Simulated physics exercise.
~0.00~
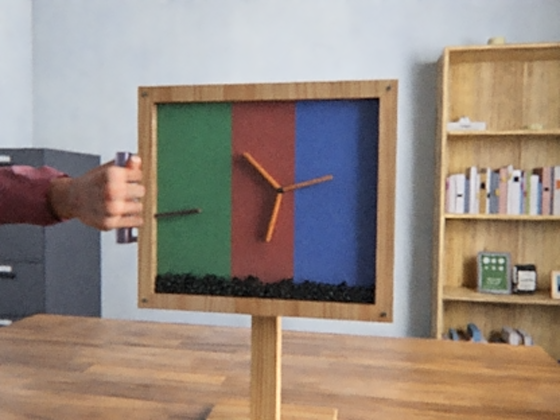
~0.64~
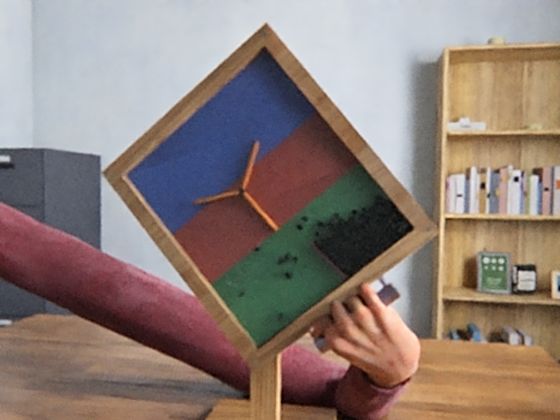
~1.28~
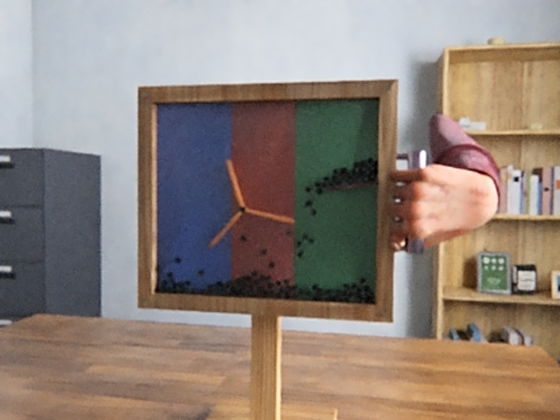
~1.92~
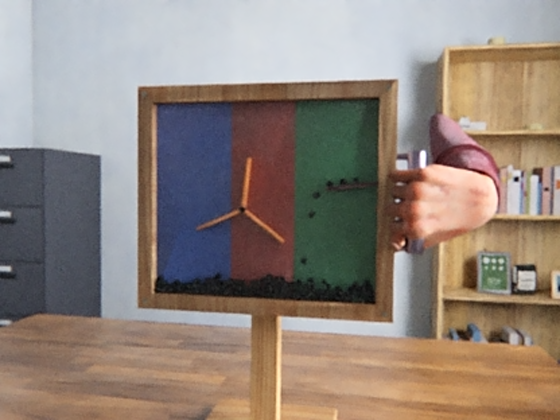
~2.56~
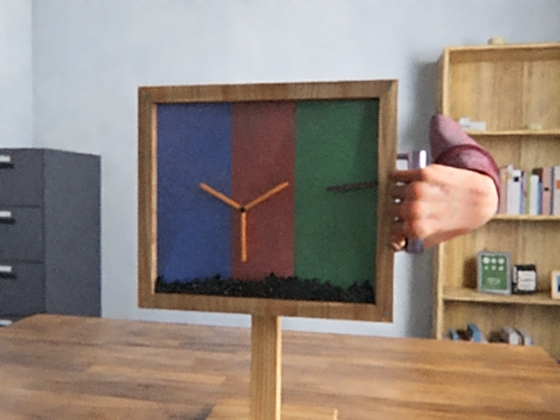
To begin with, a hand grips the left side of an upright wooden-framed case striped green, red and blue, with black beads lying along the bottom and an orange three-armed spinner near the middle. The hand swings the case anticlockwise, passing underneath, and the beads bunch in the green corner at the right. The case stops upside down from its starting position, with blue now on the left and green on the right. Beads spill off a small dark ledge in the green strip while the spinner shifts round. Finally, they lie in a low layer across all three strips, the hand still holding on.
